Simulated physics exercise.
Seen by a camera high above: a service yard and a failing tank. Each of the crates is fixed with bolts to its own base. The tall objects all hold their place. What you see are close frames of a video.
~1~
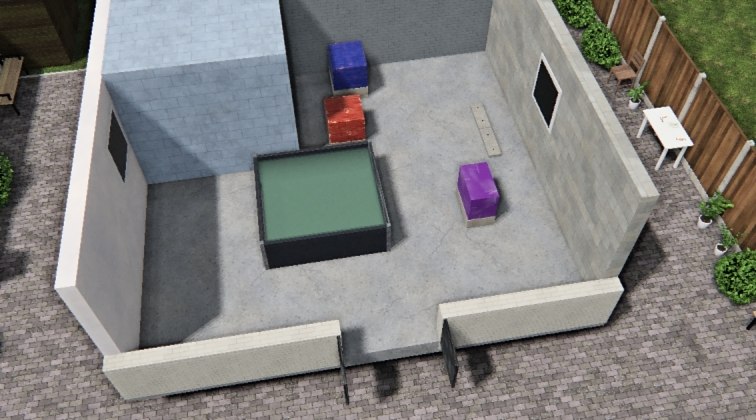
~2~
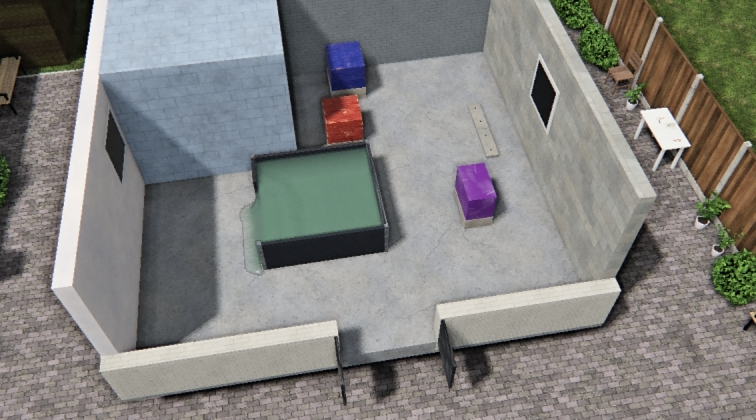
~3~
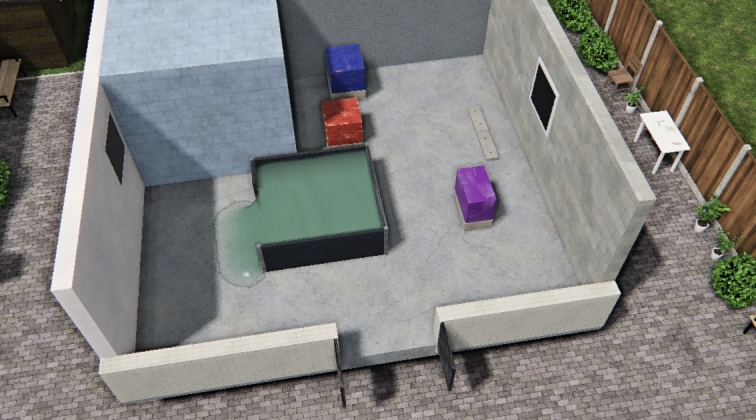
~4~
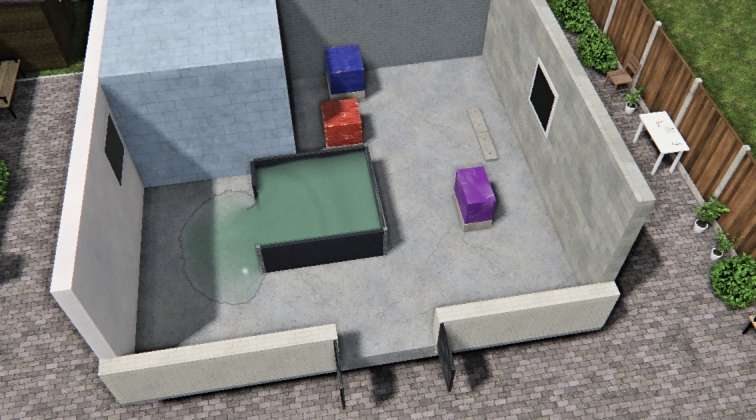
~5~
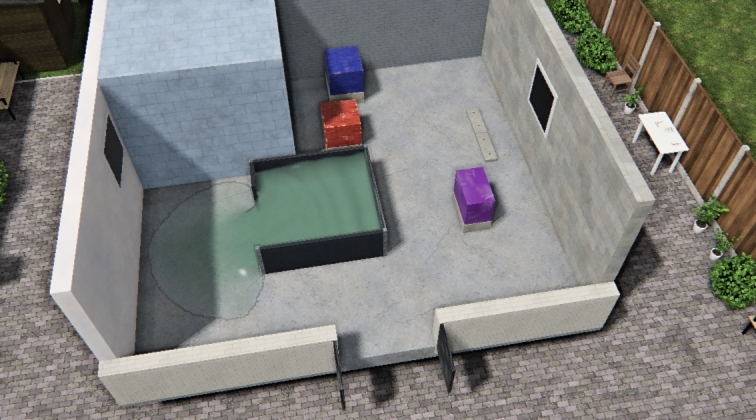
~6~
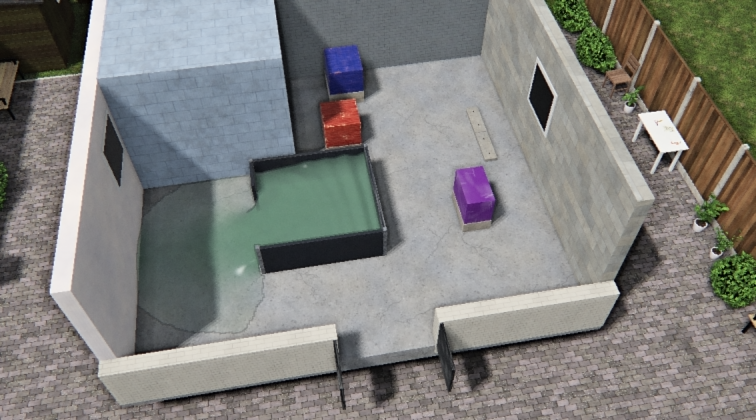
A dark-walled tank of green water stands left of centre in a grey walled yard seen from high above, its left side opening as water pours out. Blue and red blocks sit behind it below a dark back wall, a pale blue block fills the back left, and a purple one stands to the right. The greenish sheet spreads left across the floor to the left wall, then forward, while everything else stays still.
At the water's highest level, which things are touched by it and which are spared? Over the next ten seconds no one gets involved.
Outcome: Red crate: Kept safe, purple crate: Kept safe, blue crate: Kept safe.
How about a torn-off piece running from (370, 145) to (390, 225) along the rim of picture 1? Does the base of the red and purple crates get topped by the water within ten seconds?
In short: Red crate gets drenched; purple crate gets drenched.
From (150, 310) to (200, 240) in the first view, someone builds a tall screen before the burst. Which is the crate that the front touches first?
First comes the crate marked red.
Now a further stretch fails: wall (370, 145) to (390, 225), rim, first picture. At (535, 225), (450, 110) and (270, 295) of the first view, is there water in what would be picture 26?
The first comes out soaked, the second soaked, the third untouched.
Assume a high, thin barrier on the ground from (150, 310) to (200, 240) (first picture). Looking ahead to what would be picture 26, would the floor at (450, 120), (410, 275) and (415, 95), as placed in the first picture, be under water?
First unwetted, then inundated, then unwetted.
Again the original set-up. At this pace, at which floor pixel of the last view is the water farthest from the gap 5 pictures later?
The farthest wet spot is near (134, 380).
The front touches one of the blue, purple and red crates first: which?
The answer is the crate marked red.
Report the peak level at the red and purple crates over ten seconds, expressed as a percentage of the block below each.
Respectively 70 % and 50 %.
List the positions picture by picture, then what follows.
The tank at (319, 193) is whole and still, in the first picture.
The front is at (249, 207), out from the gap at (262, 227), in the second picture.
Water pours out at (262, 231) and has run to (222, 216), in the third picture.
The front is at (187, 230), out from the gap at (262, 233), in the fourth picture.
The front is at (156, 241), out from the gap at (261, 234), in the fifth picture.
The front is at (139, 296), out from the gap at (261, 234), in the sixth picture.
A moment on, water covers 20 % of the floor; the red crate not reached, the purple crate not reached, the blue crate not reached.
Next, water covers 25 % of the floor; the red crate not reached, the purple crate not reached, the blue crate not reached.
Then, water covers 45 % of the floor; the red crate water round its plinth, the purple crate not reached, the blue crate not reached.
Later, water covers 70 % of the floor; the red crate water round its plinth, the purple crate water round its plinth, the blue crate not reached.
In the end, water covers 90 % of the floor; the red crate stayed above the water, the purple crate stayed above the water, the blue crate stayed above the water.
